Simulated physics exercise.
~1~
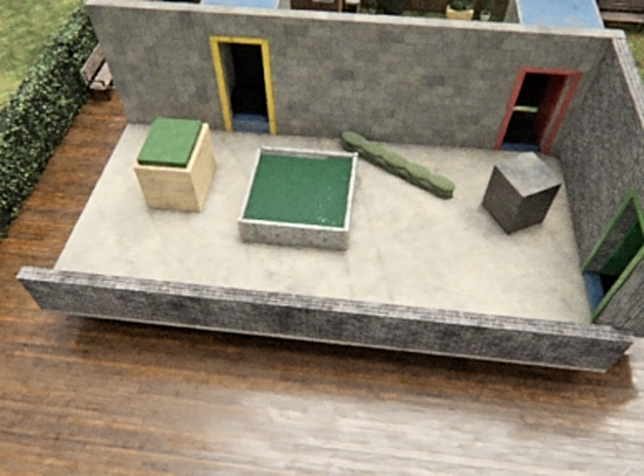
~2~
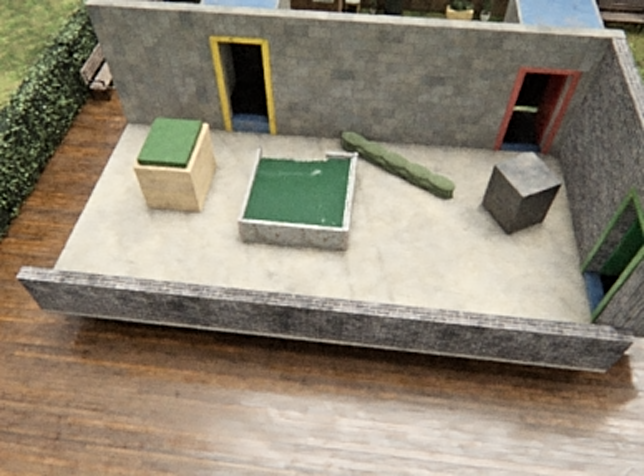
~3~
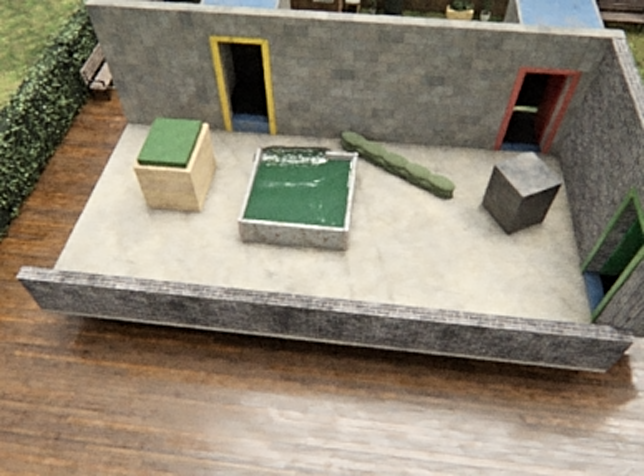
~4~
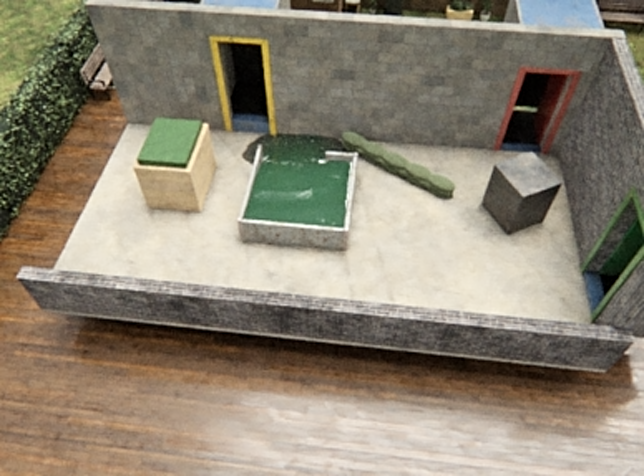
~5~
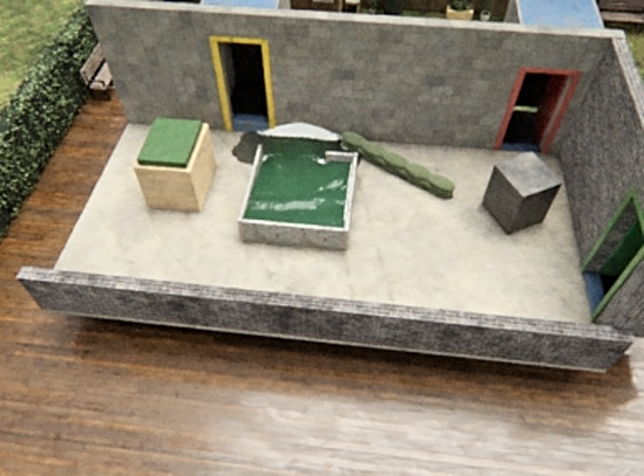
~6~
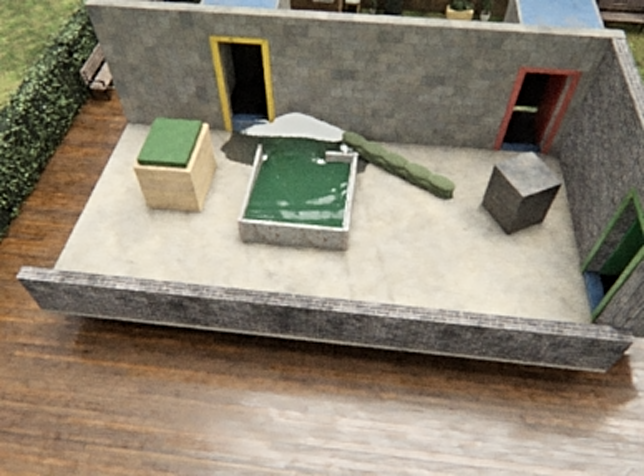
In a walled passage, green liquid bursts from a tank's far side and spreads leftward behind it.
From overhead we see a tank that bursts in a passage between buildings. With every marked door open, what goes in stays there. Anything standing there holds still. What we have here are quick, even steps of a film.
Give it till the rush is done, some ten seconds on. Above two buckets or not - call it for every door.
Yellow door: Not above two buckets; green door: Not above two buckets; red door: Not above two buckets.
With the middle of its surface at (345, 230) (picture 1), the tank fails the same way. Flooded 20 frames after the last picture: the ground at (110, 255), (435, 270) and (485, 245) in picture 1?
Point by point: Still bare; swamped; swamped.
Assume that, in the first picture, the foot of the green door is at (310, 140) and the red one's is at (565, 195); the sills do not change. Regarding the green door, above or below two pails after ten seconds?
The green door exceeds it.
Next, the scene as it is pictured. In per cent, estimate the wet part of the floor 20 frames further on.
My estimate is near 35 per cent.
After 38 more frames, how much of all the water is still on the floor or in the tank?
My reading is around 68 percent.
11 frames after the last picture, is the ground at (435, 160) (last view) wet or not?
Outcome at that point: Inundated.
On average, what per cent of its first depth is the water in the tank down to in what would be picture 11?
Roughly 62 percent.
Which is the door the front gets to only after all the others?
Door: The green door.
A moment on, water covers 10 % of the floor; the yellow door wet at the sill, nothing in, the green door not reached, the red door not reached.
Next, water covers 20 % of the floor; the yellow door under two buckets in, the green door not reached, the red door not reached.
Then, water covers 35 % of the floor; the yellow door under two buckets in, the green door not reached, the red door wet at the sill, nothing in.
Later, water covers 50 % of the floor; the yellow door under two buckets in, the green door wet at the sill, nothing in, the red door wet at the sill, nothing in.
In the end, water covers 60 % of the floor; the yellow door under two buckets in, the green door wet at the sill, nothing in, the red door wet at the sill, nothing in.
